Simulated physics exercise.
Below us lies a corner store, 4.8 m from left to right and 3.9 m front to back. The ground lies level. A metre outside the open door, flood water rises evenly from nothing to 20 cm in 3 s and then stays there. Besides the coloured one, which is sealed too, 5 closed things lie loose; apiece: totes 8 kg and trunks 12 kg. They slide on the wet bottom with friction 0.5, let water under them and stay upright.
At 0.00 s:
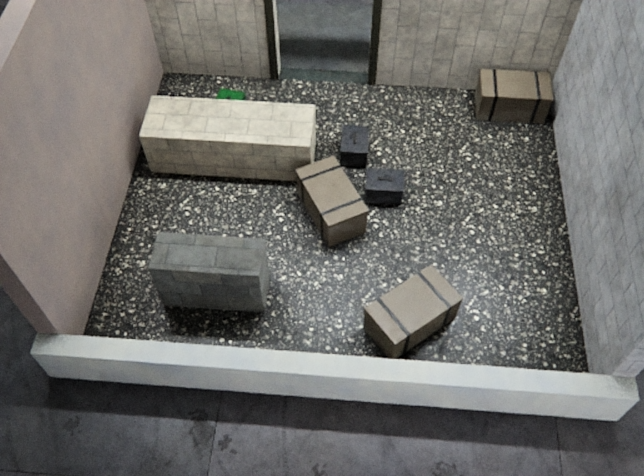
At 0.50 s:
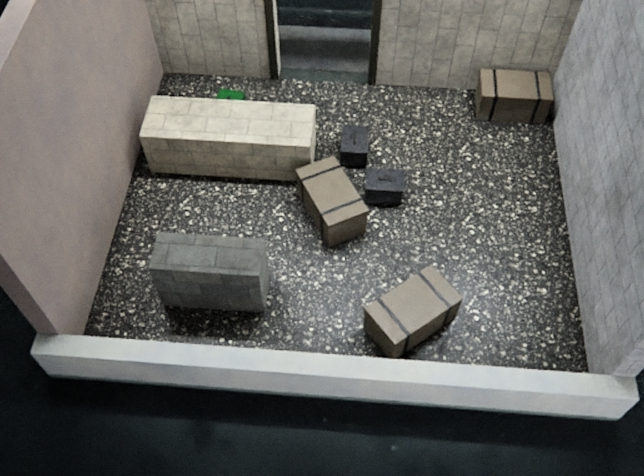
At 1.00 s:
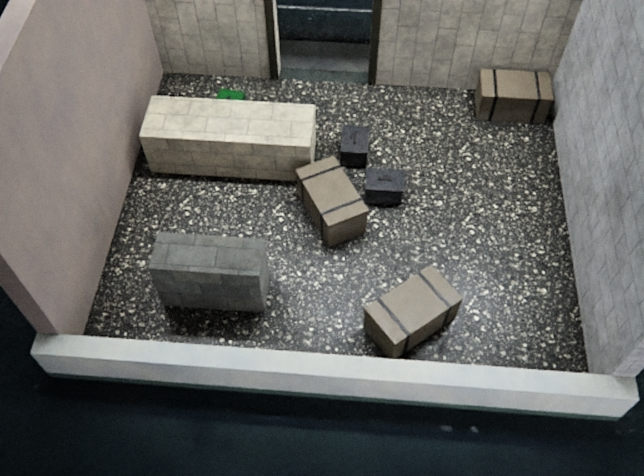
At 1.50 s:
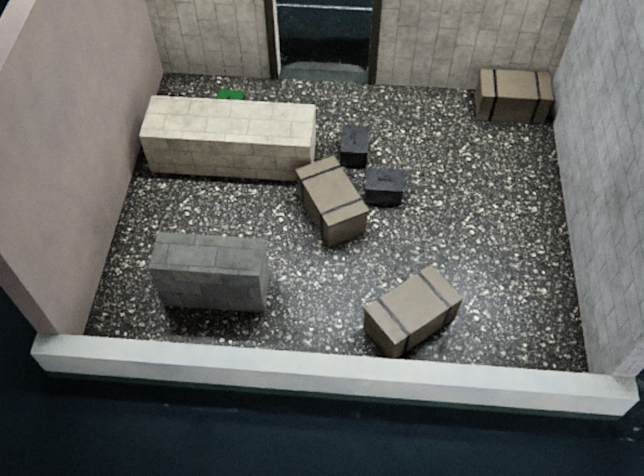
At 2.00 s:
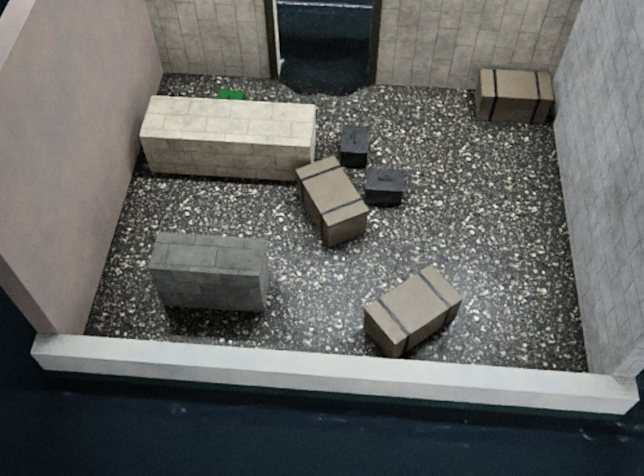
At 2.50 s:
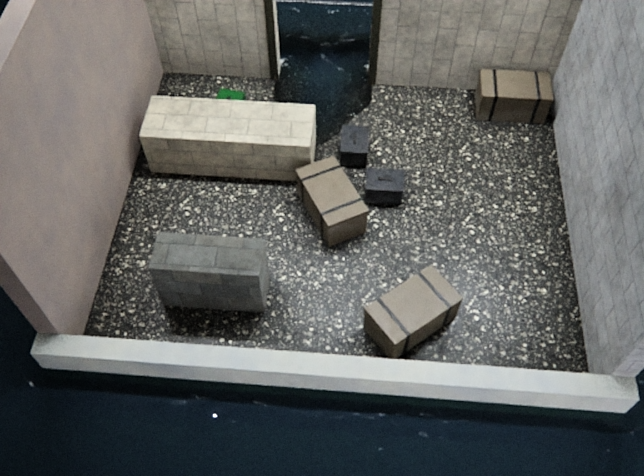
Dark water covers the grey ground outside a small walled shop, seen from high above by a still camera, and then creeps in through the open doorway at the back. On the speckled floor are a long cream block with a bit of green behind it, a grey block at front left, three strapped brown boxes and two small dark ones. The water spreads inward from the doorway, while nothing else moves.
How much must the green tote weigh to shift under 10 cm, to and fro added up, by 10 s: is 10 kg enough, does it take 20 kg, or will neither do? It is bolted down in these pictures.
Verdict: Neither weight holds it.
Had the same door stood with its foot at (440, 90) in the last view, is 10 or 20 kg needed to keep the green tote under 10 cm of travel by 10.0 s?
Then the smaller load will do.
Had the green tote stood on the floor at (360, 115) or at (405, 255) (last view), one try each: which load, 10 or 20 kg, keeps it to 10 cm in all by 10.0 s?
In that order: Neither is enough; it takes the larger.
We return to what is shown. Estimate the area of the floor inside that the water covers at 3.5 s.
Some 2.5 m2.
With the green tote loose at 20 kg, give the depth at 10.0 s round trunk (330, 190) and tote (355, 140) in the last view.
About 4 and 10 cm.
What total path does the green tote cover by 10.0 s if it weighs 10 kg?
About 250 cm.
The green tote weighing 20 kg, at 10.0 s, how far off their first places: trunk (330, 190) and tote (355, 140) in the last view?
In turn: 80 cm, 200 cm.
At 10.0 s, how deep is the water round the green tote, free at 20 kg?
Roughly 13 cm.
After 3.5 s the green tote would be 1 cm from its start with 10 kg and 0 cm from its start with 20 kg; 4 cm of water round it then.
After 4.5 s the green tote would be 50 cm from its start with 10 kg and 12 cm from its start with 20 kg; 7 cm of water round it then.
After 7.0 s the green tote would be 54 cm from its start with 10 kg and 21 cm from its start with 20 kg; 11 cm of water round it then.
After 10.0 s the green tote would be 15 cm from its start with 10 kg and 24 cm from its start with 20 kg; 13 cm of water round it then.
